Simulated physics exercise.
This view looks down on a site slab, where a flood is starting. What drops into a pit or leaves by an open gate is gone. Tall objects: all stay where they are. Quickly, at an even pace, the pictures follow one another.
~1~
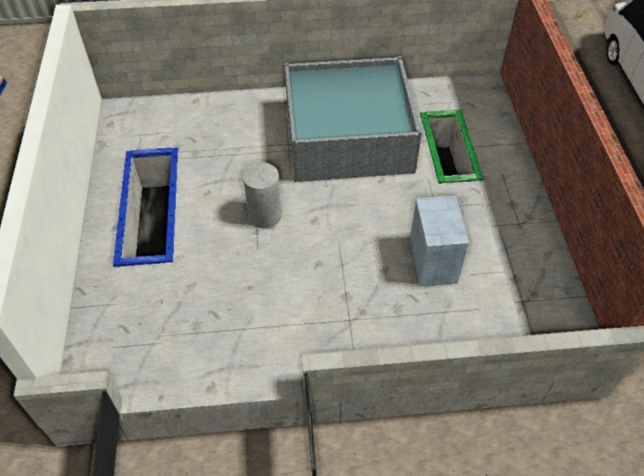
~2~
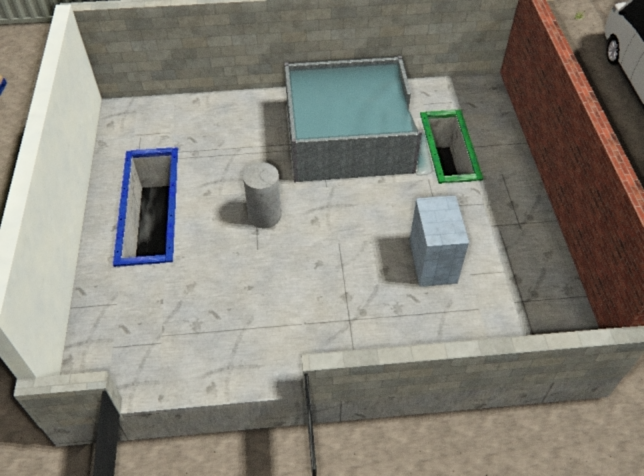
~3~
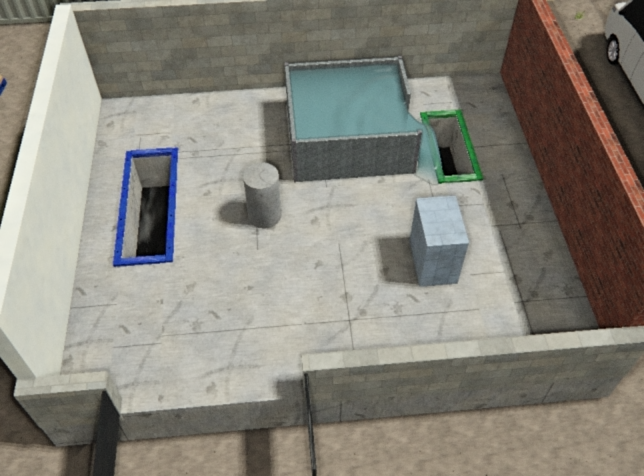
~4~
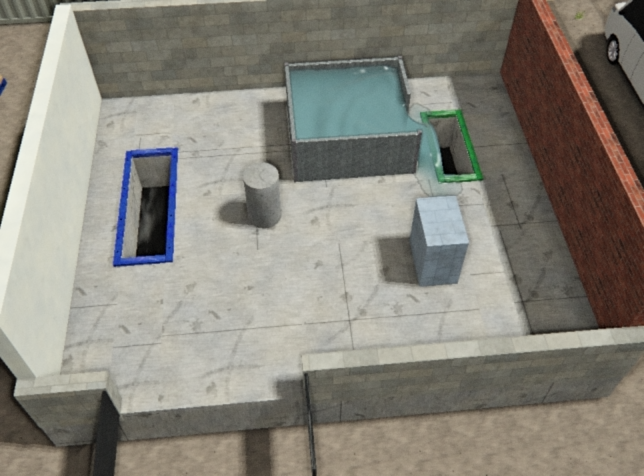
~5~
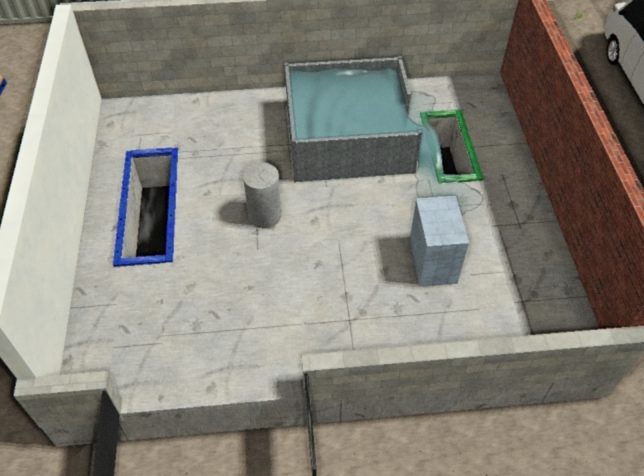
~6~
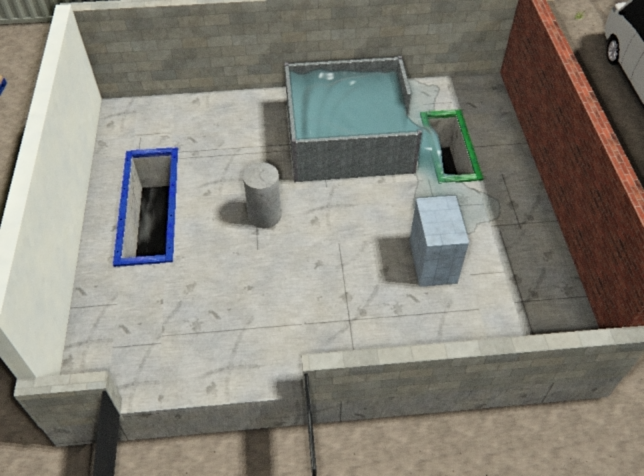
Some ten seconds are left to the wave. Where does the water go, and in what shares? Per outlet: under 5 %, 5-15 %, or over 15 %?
At the end, the gate lands in the bottom band - below five per cent; the blue pit lands in the bottom band - below five per cent; the green pit lands in the top band - past fifteen per cent.
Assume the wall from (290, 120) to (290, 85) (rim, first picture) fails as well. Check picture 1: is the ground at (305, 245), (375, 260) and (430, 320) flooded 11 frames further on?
So the first one is left untouched, the next left untouched, and the last left untouched.
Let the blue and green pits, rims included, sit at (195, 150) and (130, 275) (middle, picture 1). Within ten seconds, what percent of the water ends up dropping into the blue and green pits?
Blue 4%, green 6%.
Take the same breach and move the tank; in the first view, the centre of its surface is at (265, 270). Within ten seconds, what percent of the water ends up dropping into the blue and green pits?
Shares - blue: 4 in a hundred; green: 12 in a hundred.
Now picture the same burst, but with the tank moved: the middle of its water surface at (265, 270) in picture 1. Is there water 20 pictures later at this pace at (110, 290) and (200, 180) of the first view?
Result, in sequence: Unreached; unreached.
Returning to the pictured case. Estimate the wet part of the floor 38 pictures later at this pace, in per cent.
My estimate is roughly 20 percent.
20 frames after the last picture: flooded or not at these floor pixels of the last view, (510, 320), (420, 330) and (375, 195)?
First swamped, then spared, then spared.
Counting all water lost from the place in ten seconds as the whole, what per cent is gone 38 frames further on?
My figure: 90 percent.
A moment on, water covers 10 % of the floor; the gate 0 %, the blue pit 0 %, the green pit 24 %.
Next, water covers 15 % of the floor; the gate 0 %, the blue pit 0 %, the green pit 37 %.
Then, water covers 15 % of the floor; the gate 0 %, the blue pit 0 %, the green pit 50 %.
Later, water covers 20 % of the floor; the gate 0 %, the blue pit 0 %, the green pit 63 %.
In the end, water covers 35 % of the floor; the gate 0 %, the blue pit 0 %, the green pit 71 %.
